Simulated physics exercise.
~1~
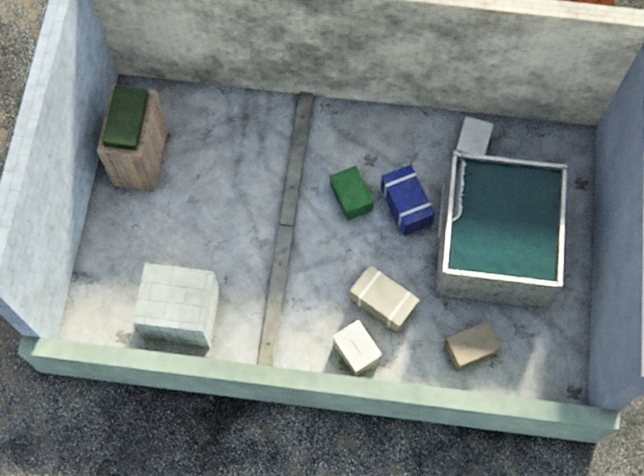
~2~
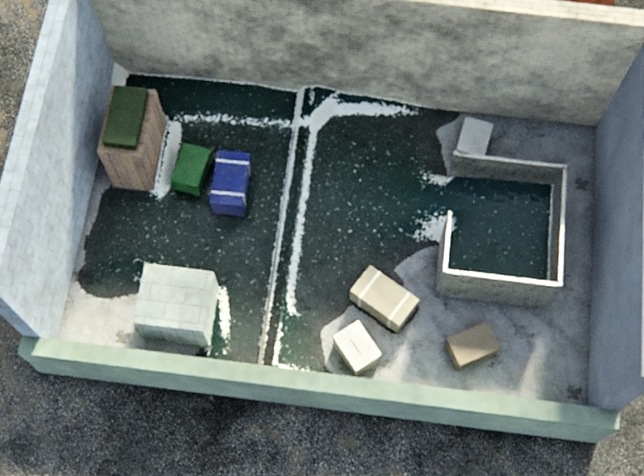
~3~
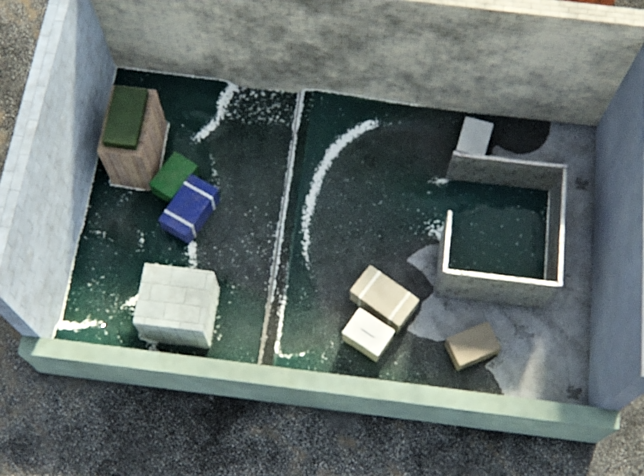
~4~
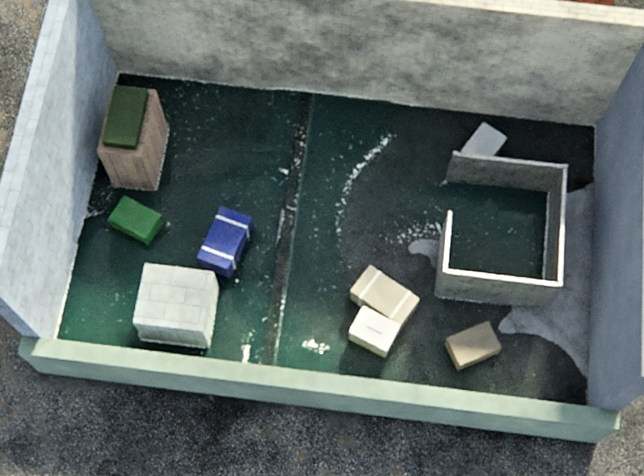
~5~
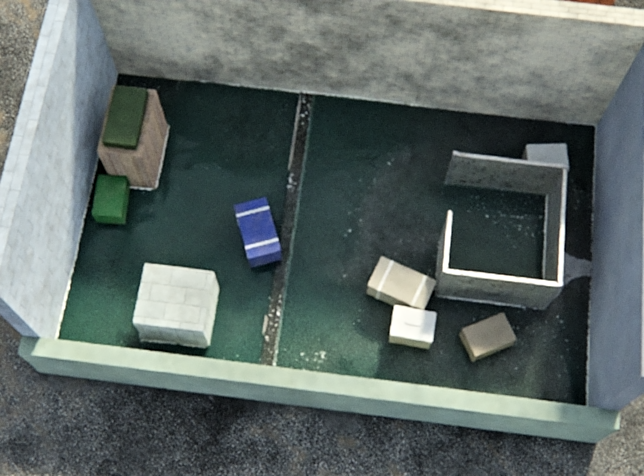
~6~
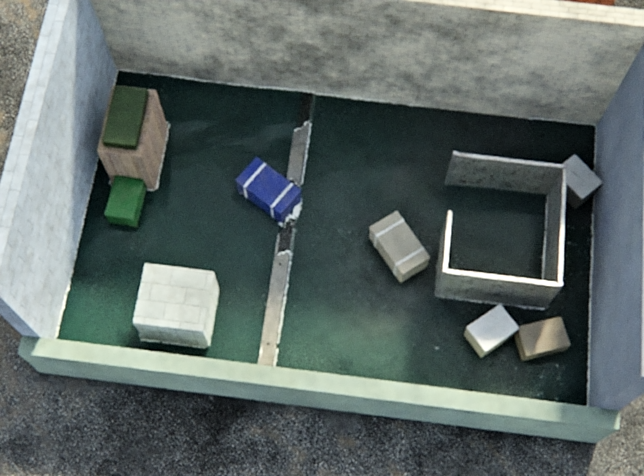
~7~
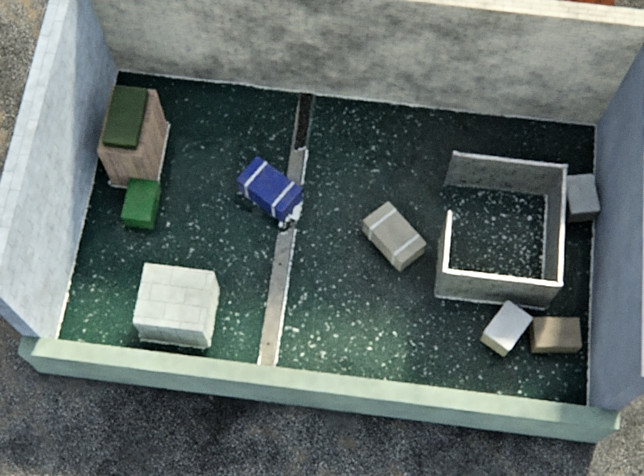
In a walled concrete yard, water bursts from a tank and sets boxes drifting.
